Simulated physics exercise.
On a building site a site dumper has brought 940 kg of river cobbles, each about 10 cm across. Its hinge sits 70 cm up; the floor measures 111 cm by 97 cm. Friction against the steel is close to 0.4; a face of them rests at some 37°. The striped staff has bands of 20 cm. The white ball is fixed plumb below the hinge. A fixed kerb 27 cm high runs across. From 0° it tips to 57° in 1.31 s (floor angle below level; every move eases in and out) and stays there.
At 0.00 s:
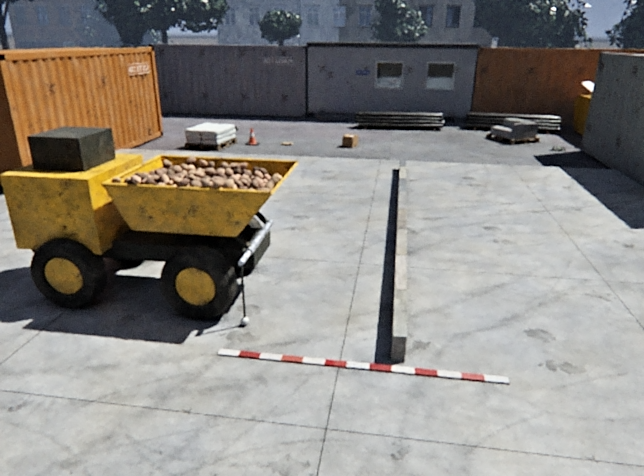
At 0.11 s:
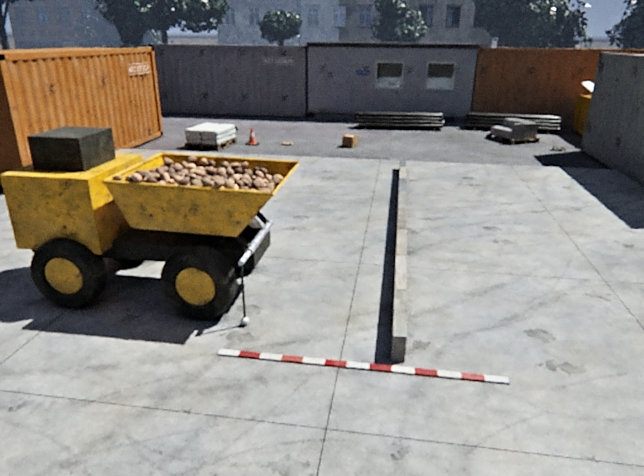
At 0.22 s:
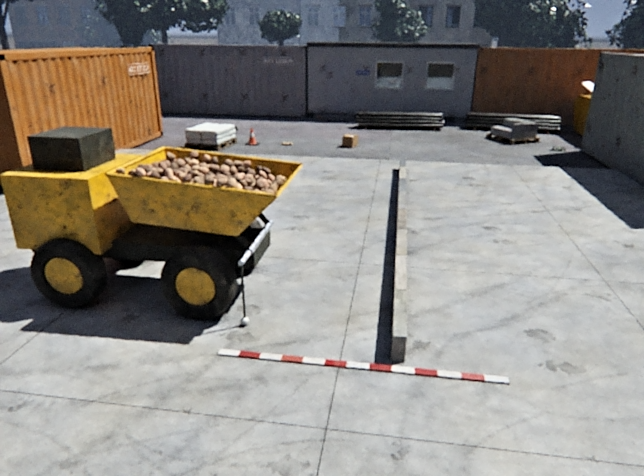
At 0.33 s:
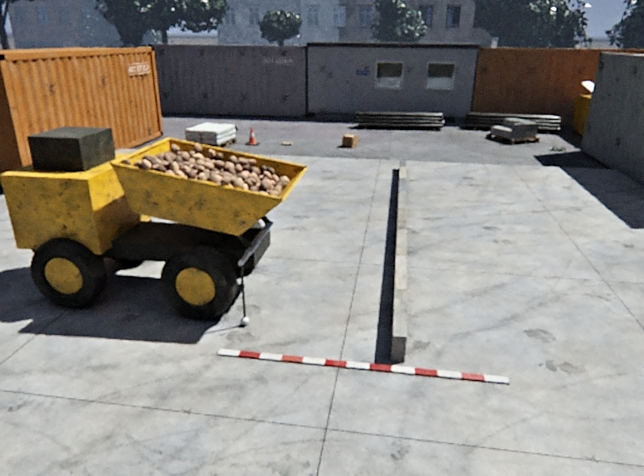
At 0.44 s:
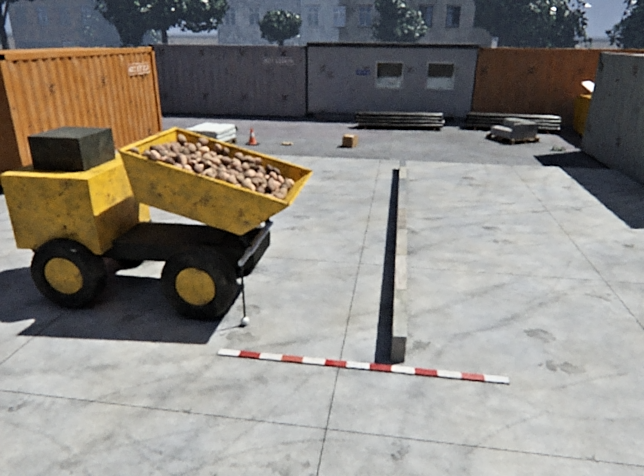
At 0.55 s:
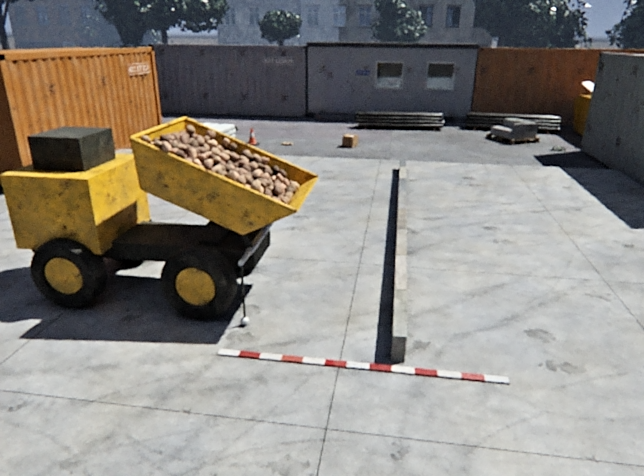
Building site yard, a yellow site dumper standing still and tilting its skip of brown cobbles steadily down towards the right.
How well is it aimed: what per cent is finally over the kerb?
Some 0 per cent of it.
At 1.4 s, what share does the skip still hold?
It holds some 95 per cent.
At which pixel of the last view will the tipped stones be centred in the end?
Around (360, 293).
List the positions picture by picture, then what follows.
Lip at (271, 193), floor tilted 0°, highest stones at (199, 169), in the first picture.
Lip at (273, 194), floor tilted 1°, highest stones at (192, 168); the stones move at 0.3 m/s on average, in the second picture.
Lip at (277, 196), floor tilted 4°, highest stones at (190, 164); the stones move at 0.5 m/s on average, in the third picture.
The skip is at 9°, its lip at (283, 200); the top of the load is at (174, 156); the stones move at 0.7 m/s on average, in the fourth picture.
The skip is at 15°, its lip at (289, 205); the top of the load is at (178, 147); the stones move at 0.8 m/s on average, in the fifth picture.
Lip at (296, 211), floor tilted 22°, highest stones at (185, 137); the stones move at 0.9 m/s on average, in the sixth picture.
After 1.0 s the floor is at 48°; 100 % in the skip; the foremost stones are at (306, 220).
After 1.4 s the floor is at 57°; 93 % in the skip, 7 % on this side of the kerb; the foremost stones are at (357, 271).
After 1.8 s the floor is at 57°; 67 % in the skip, 33 % on this side of the kerb; the foremost stones are at (392, 271).
After 4.7 s the floor is at 57°; 26 % in the skip, 71 % on this side of the kerb, 2 % over the kerb; the foremost stones are at (484, 305).
